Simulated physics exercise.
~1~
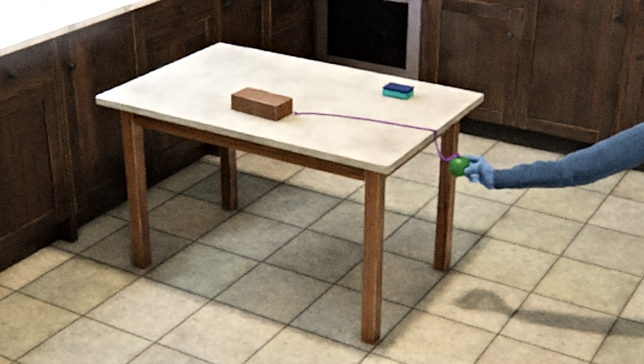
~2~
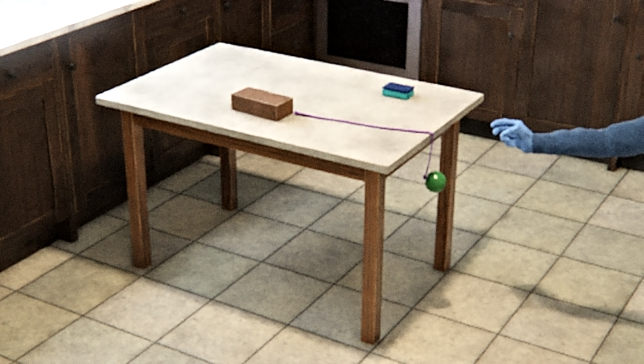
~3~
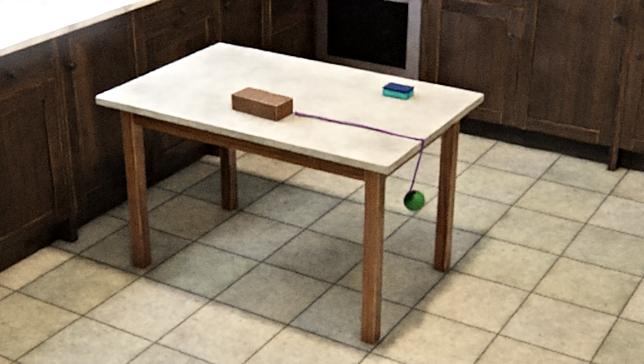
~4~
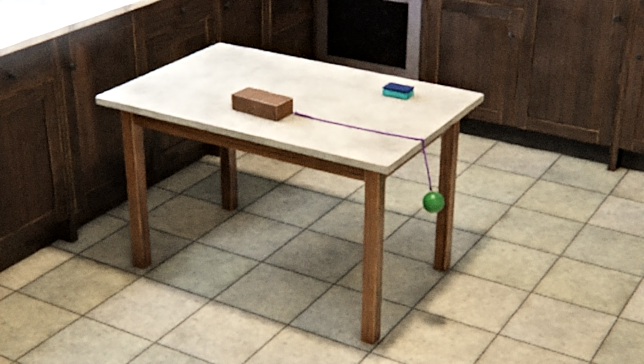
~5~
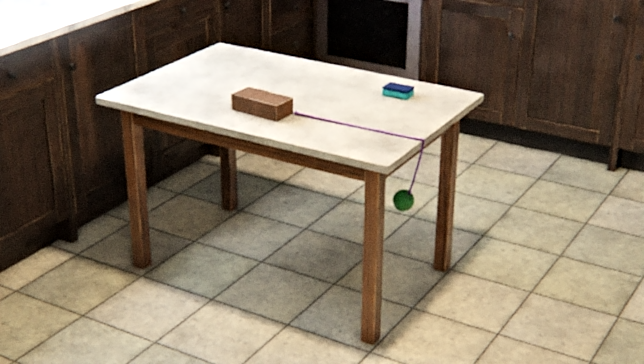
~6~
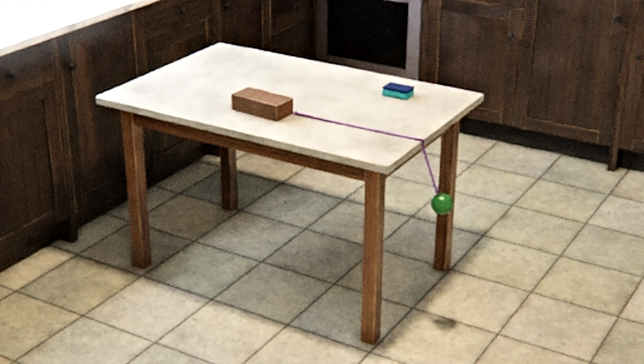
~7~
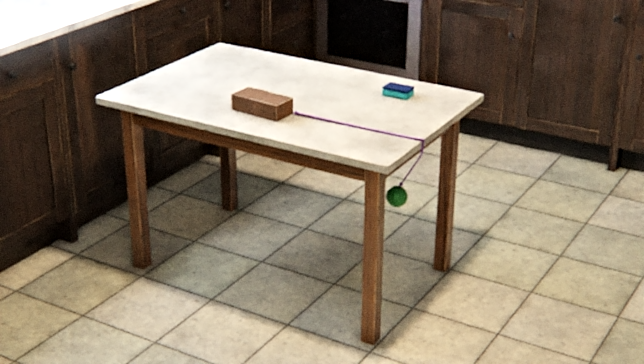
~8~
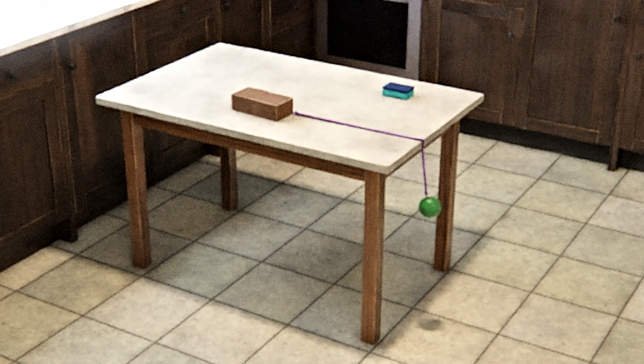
We see a gloved hand holding a green ball-like object on a purple cord tied to a brick on a table, near a sponge. The hand lets go and withdraws, and the object drops and swings left and right below the edge, while brick and sponge stay put.
